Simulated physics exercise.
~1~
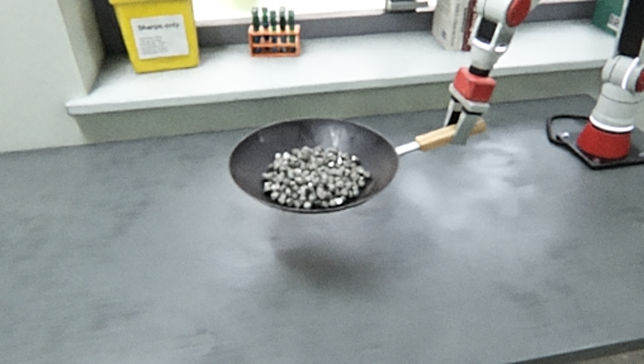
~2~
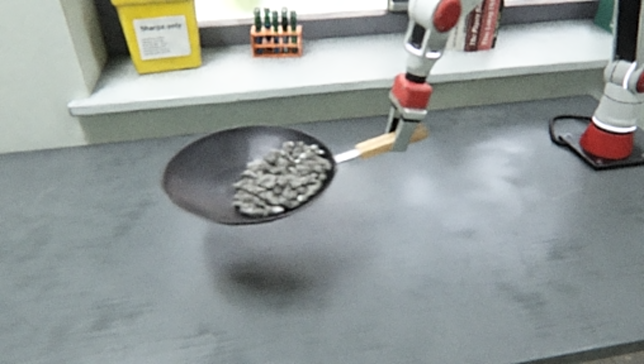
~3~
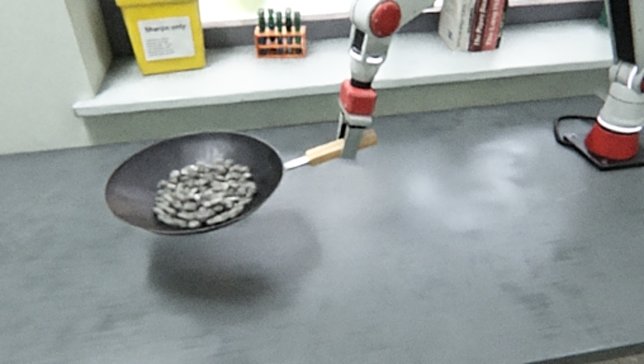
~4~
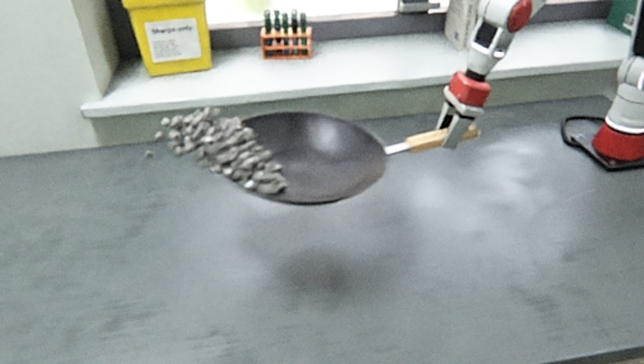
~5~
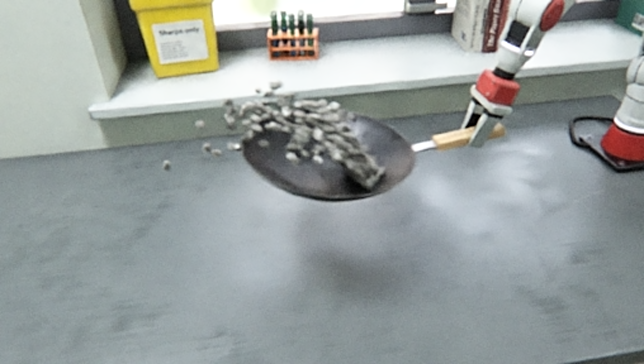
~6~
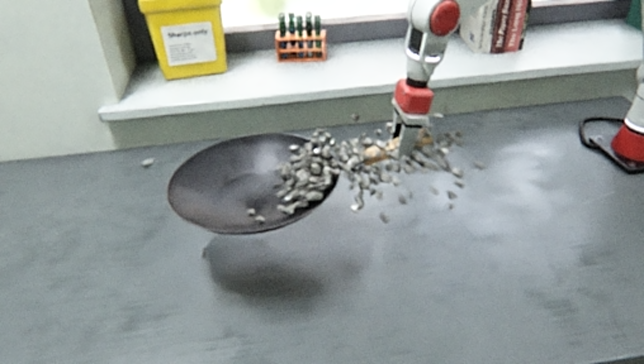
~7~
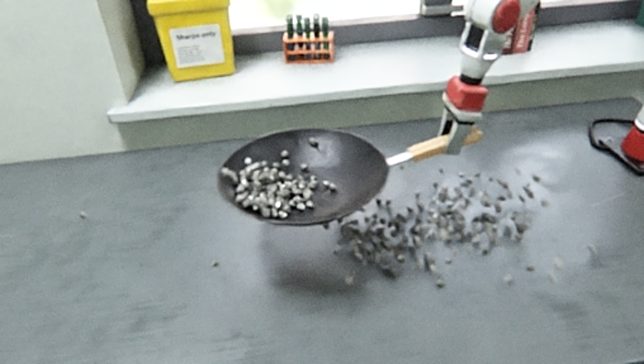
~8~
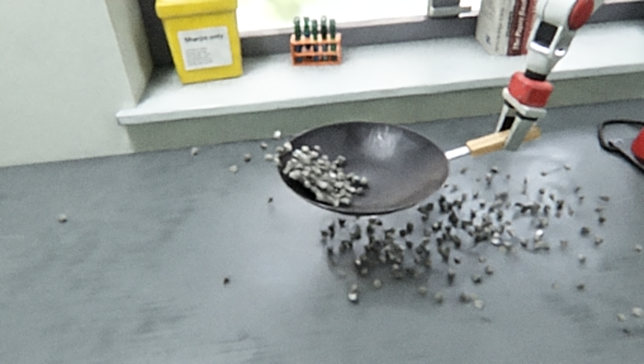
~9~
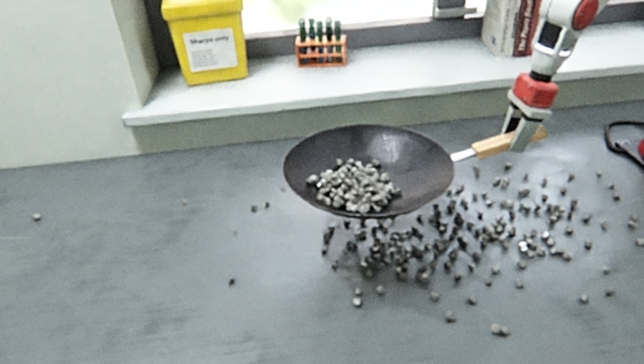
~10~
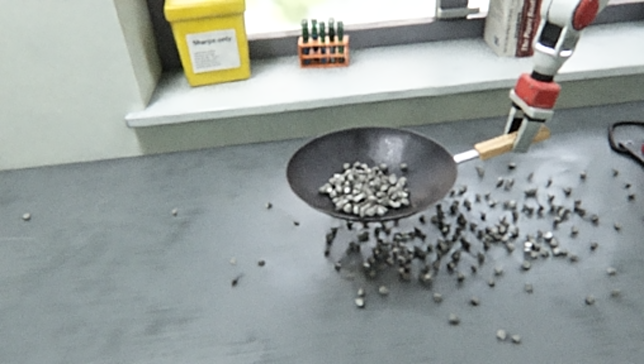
The clip opens with a robot arm holding a dark wok by its wooden handle above a gray tabletop, a heap of small gray pebbles inside. The arm carries the wok left, then pulls it back to the right, and the pebbles surge over the far left rim. As the wok swings left again, many of them fly across the handle side and past the gripper. They rain onto the table while the arm draws the wok right once more. It ends with the wok still, a smaller heap inside and more than half the pebbles scattered across the table.
